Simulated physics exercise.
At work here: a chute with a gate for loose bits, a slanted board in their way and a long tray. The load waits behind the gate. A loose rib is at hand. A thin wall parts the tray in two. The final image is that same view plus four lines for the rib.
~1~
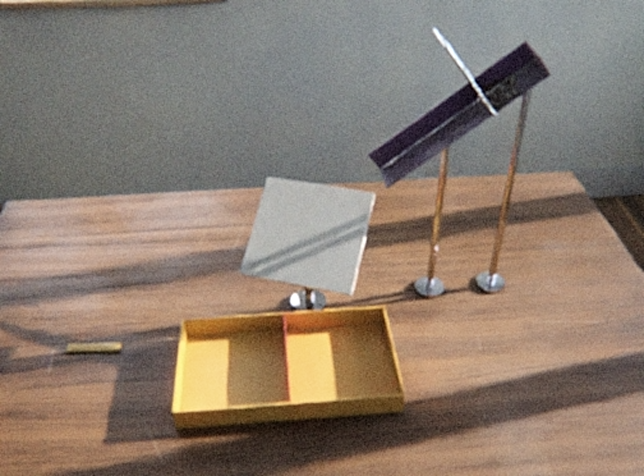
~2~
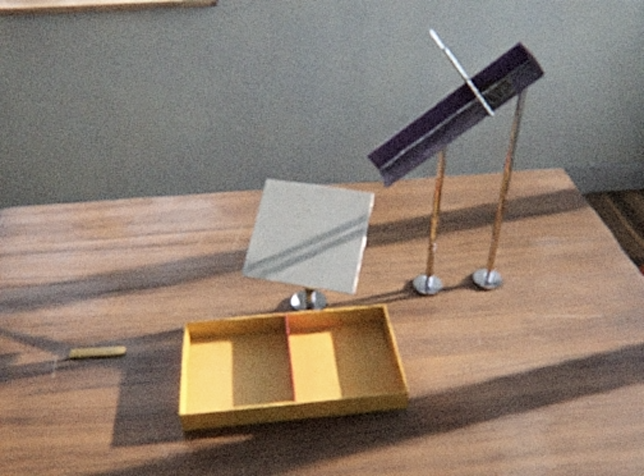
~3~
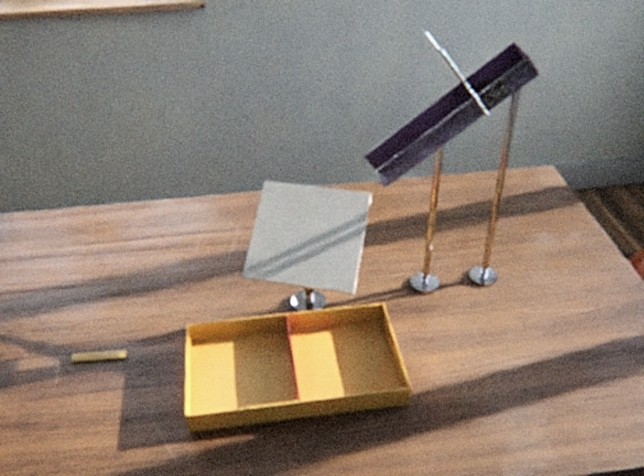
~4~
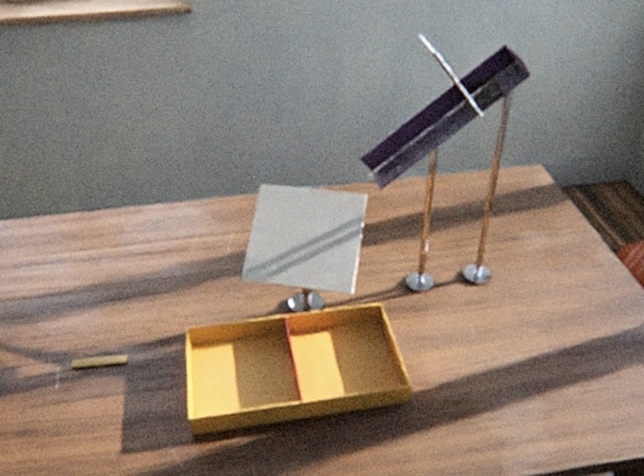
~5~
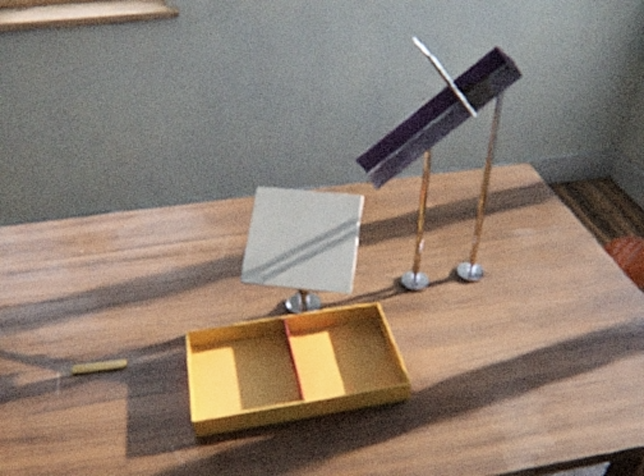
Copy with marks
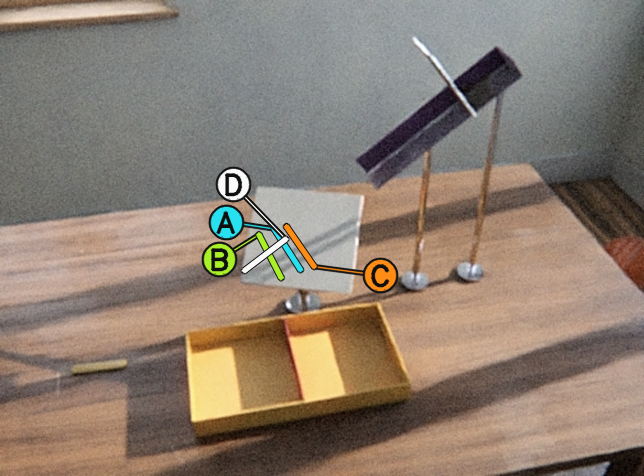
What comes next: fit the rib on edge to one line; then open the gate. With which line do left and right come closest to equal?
Go for B.
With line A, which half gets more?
Right.
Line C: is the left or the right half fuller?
Right.
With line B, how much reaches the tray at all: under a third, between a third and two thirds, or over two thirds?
Over two thirds.
On the marked copy, line A from (274, 228) to (300, 269); line B from (258, 234) to (281, 277); line C from (286, 226) to (314, 266); line D from (285, 239) to (244, 270).
Choosing A, of what is caught, a small part in the left half, most in the right.
Choosing B, of what is caught, about half in the left half, about half in the right.
Choosing C, of what is caught, a small part in the left half, most in the right.
Choosing D, of what is caught, most in the left half, a small part in the right.
